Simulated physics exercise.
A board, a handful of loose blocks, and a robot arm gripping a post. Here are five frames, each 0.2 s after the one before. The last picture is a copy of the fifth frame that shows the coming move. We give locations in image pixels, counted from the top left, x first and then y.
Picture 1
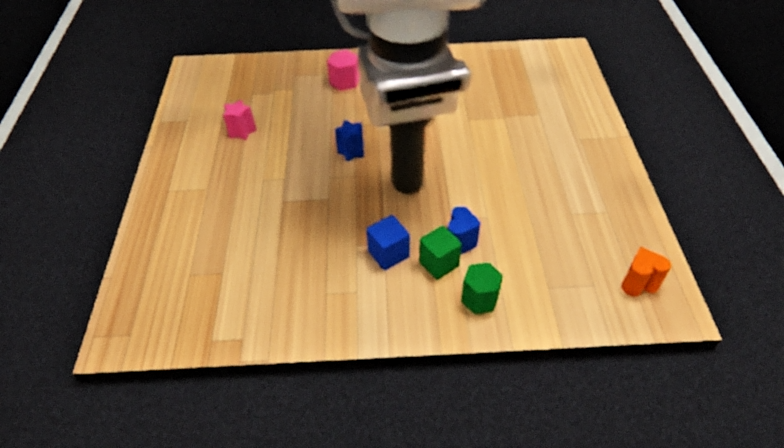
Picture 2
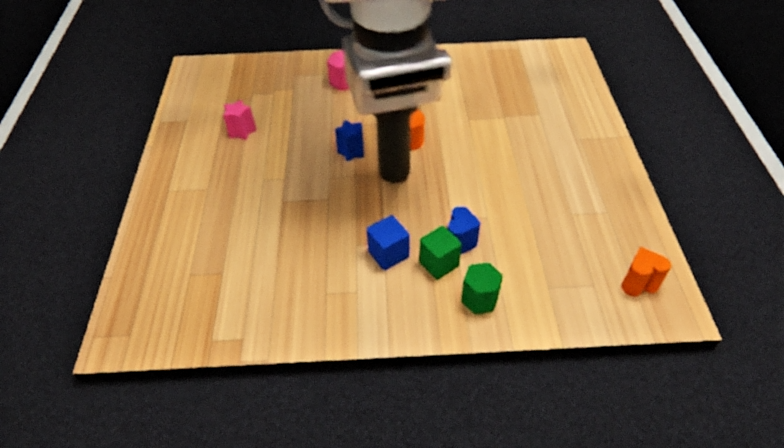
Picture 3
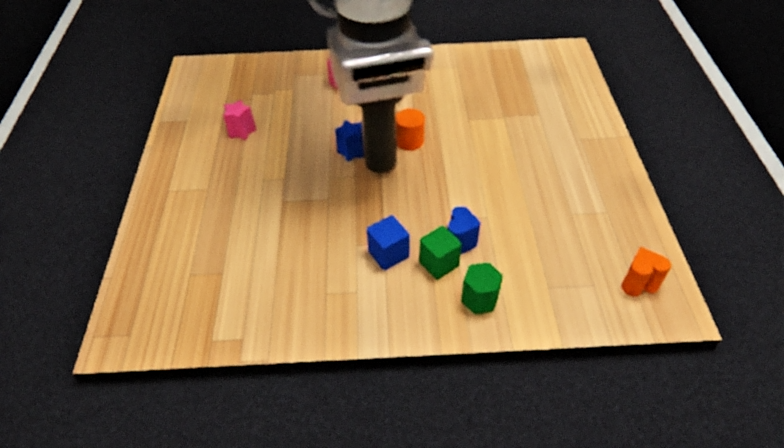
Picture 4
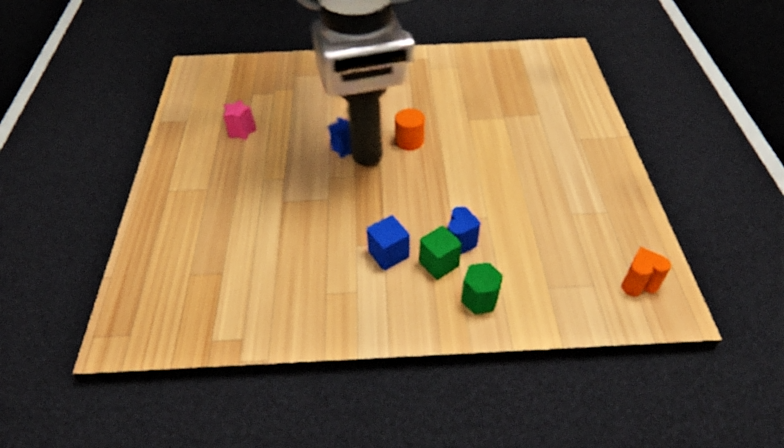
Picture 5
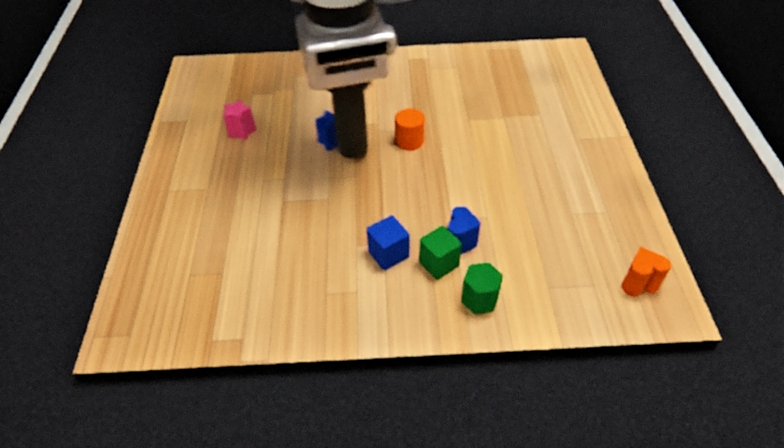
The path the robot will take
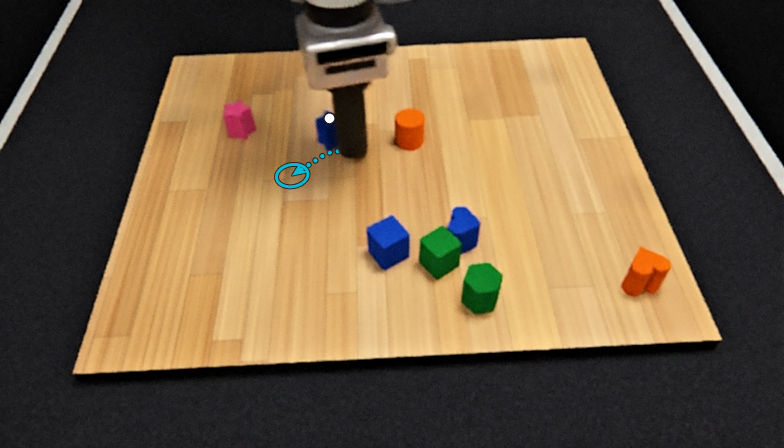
A robot arm gripping a dark post moved left and slightly back across a wooden board, revealing an orange round block, then nudged a blue star block a little to the left.
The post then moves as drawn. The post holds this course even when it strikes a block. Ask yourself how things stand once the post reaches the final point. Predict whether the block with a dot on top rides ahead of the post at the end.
Beside or behind it.
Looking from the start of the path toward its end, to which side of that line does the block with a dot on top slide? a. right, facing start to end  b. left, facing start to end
I choose a.
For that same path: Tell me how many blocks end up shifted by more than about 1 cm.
I expect one block to move.
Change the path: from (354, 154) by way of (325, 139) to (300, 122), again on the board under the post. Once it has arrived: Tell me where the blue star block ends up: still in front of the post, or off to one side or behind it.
The blue star block won't leave the front of the post.
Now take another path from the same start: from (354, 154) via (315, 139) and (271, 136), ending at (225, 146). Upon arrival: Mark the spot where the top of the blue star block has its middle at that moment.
It is at (287, 96).
The line goes from (354, 154) by way of (331, 152) and (311, 163) to (292, 175); the dot is on the blue star block.
On the path given first. Halfway along, post at (319, 152); blue star block at (314, 113), turned 45° clockwise.
At the end, post at (291, 170); blue star block at (314, 113), turned 45° clockwise; orange round block unmoved.
